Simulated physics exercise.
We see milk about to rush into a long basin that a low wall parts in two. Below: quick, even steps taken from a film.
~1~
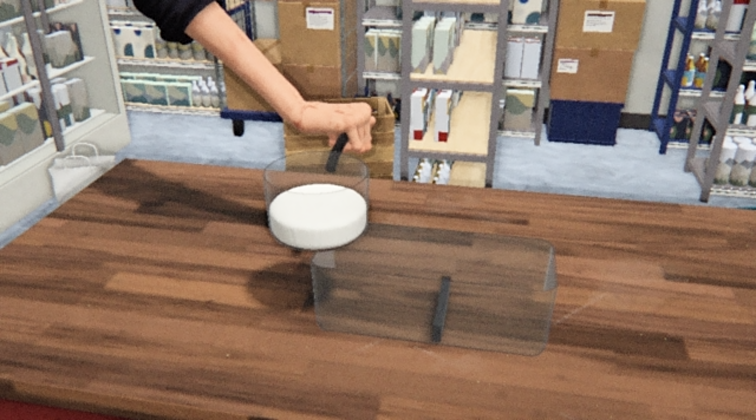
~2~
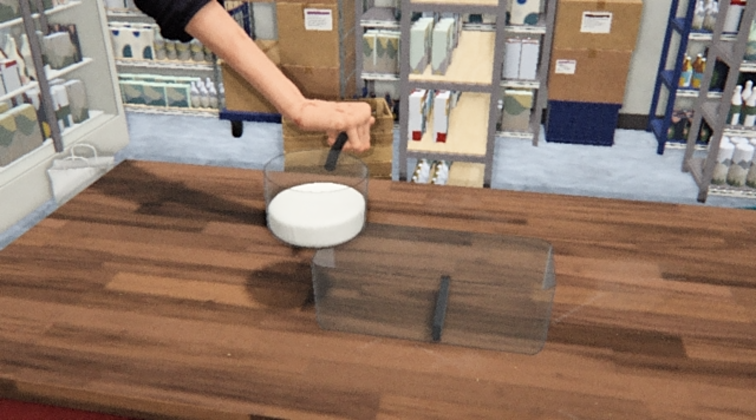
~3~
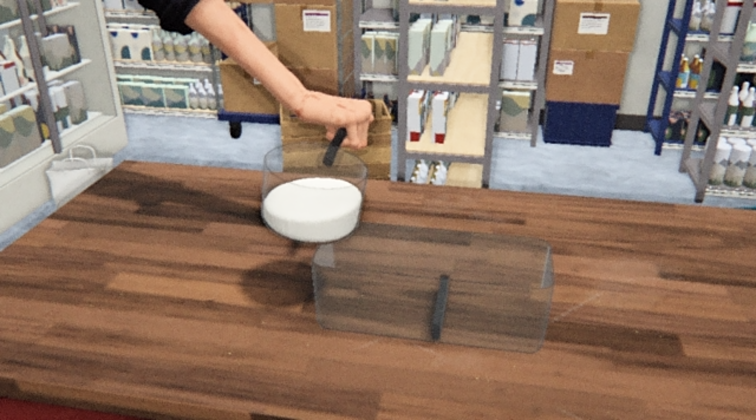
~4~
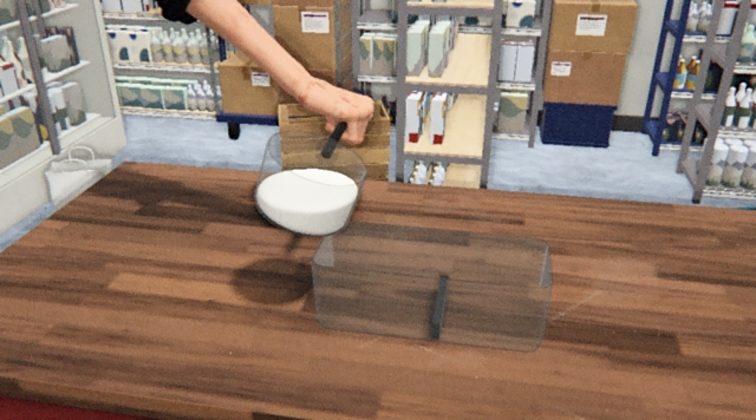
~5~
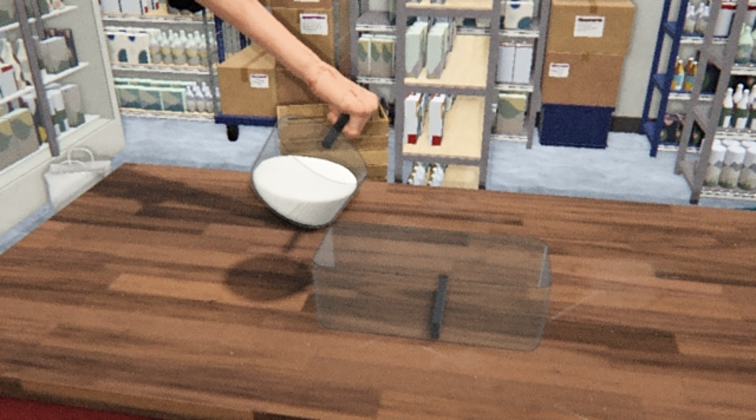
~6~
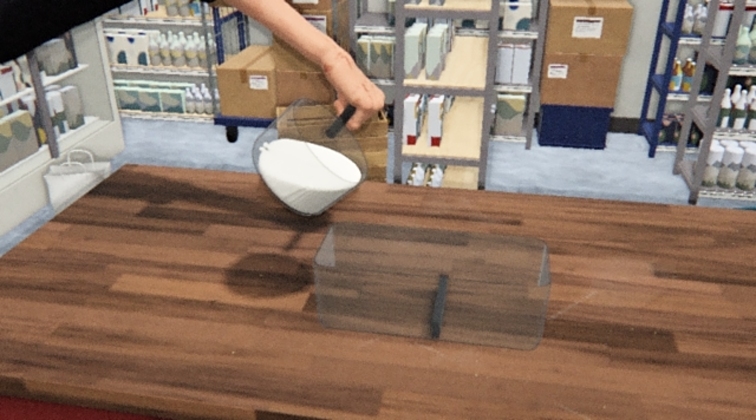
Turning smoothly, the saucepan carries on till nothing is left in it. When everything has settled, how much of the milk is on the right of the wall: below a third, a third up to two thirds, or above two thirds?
The right side of the wall holds a middle share, one third to two thirds.
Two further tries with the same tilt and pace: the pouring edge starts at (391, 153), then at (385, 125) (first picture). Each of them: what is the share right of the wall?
75 % and 75 %.
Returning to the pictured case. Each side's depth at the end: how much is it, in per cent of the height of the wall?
50 per cent for the left part, 40 for the right.
A moment on, the saucepan is tipped on its side and 43 per cent is still to pour, 6 is left of the wall and 0 right of it.
Next, the saucepan is tipped right over and 8 per cent is still to pour, 27 is left of the wall and 47 right of it.
Then the saucepan is tipped right over and 0 per cent is still to pour, 49 is left of the wall and 43 right of it.
Later the saucepan is tipped right over and 0 per cent is still to pour, 55 is left of the wall and 42 right of it.
At rest 55 per cent lies left of the wall, 42 right of it and 3 outside.
